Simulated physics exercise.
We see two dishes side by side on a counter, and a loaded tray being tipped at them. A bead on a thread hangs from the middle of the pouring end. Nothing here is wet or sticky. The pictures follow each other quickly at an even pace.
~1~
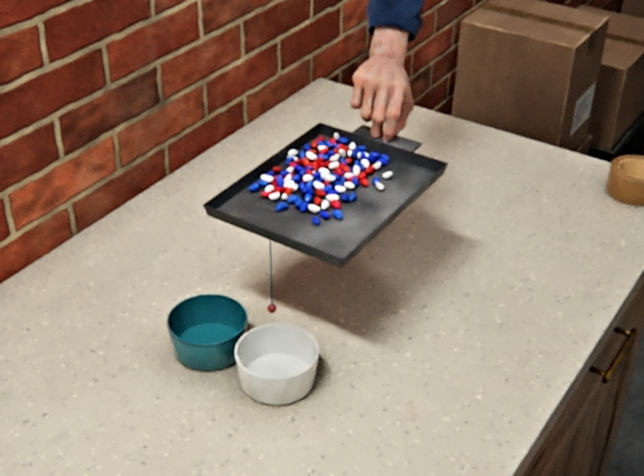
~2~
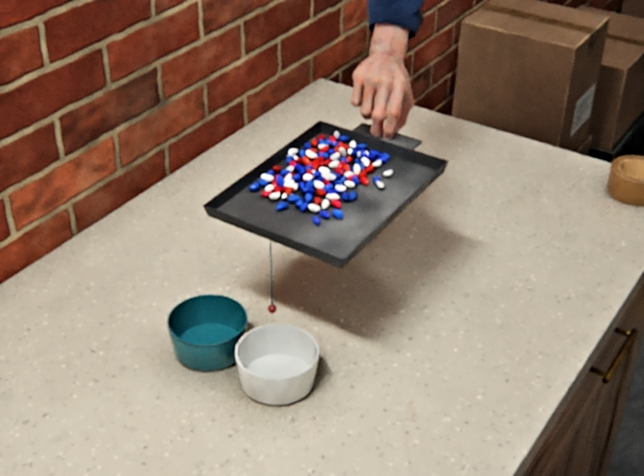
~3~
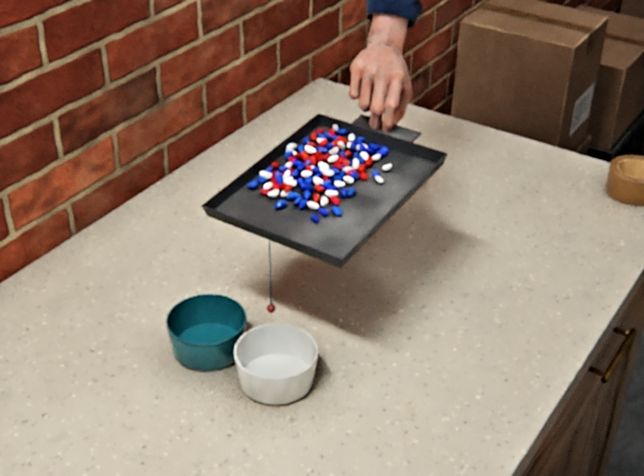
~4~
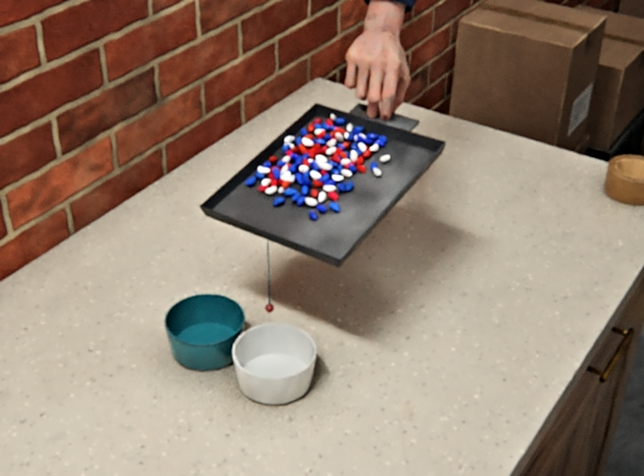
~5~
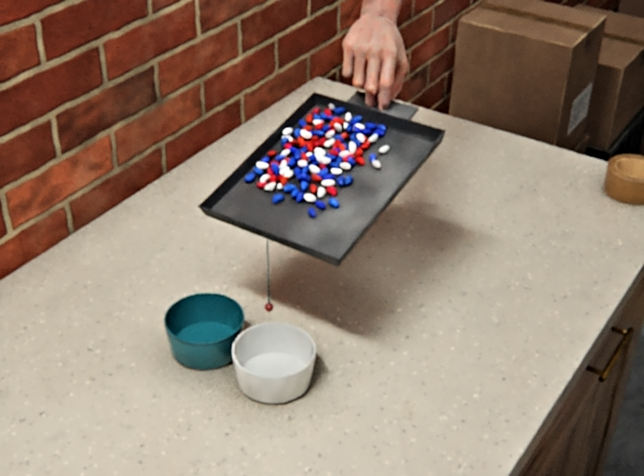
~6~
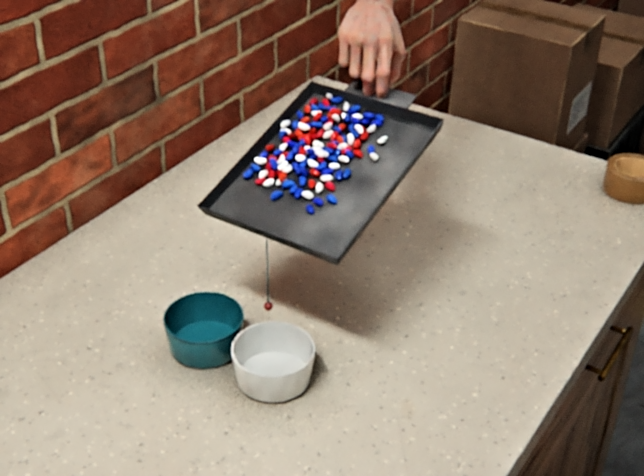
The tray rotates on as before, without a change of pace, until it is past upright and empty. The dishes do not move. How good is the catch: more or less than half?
In the dishes lies the larger part of it.
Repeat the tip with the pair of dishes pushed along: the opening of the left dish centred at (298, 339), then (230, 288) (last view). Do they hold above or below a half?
The first try: Below a half. The second: Below a half.
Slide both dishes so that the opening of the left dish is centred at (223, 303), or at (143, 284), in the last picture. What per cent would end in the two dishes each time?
About 40 and 40 per cent.
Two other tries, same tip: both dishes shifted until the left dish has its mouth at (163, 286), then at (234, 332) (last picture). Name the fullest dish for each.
In turn: The right-hand dish; the left one.
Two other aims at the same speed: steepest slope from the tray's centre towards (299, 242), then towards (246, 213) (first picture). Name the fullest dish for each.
One: The right-hand dish. Two: The left one.
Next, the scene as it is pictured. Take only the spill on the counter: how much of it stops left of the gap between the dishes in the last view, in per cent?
Roughly 70 in a hundred.
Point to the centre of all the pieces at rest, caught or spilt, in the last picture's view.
At about (246, 365).
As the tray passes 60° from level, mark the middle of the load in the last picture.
At about (257, 208).
Just after the last frame, tray tipped steeply; almost all on the tray; just a few in the left dish; about a tenth in the air.
A moment on, tray tipped right over; roughly half on the tray; about a tenth in the right dish; about a tenth in the left dish; about a tenth outside both; roughly a quarter in the air.
Further on, tray tipped past a quarter turn; roughly a third in the right dish; roughly a third in the left dish; roughly a quarter outside both.
When it is over, tray tipped past a quarter turn; roughly a third in the right dish; roughly a third in the left dish; roughly a quarter outside both.
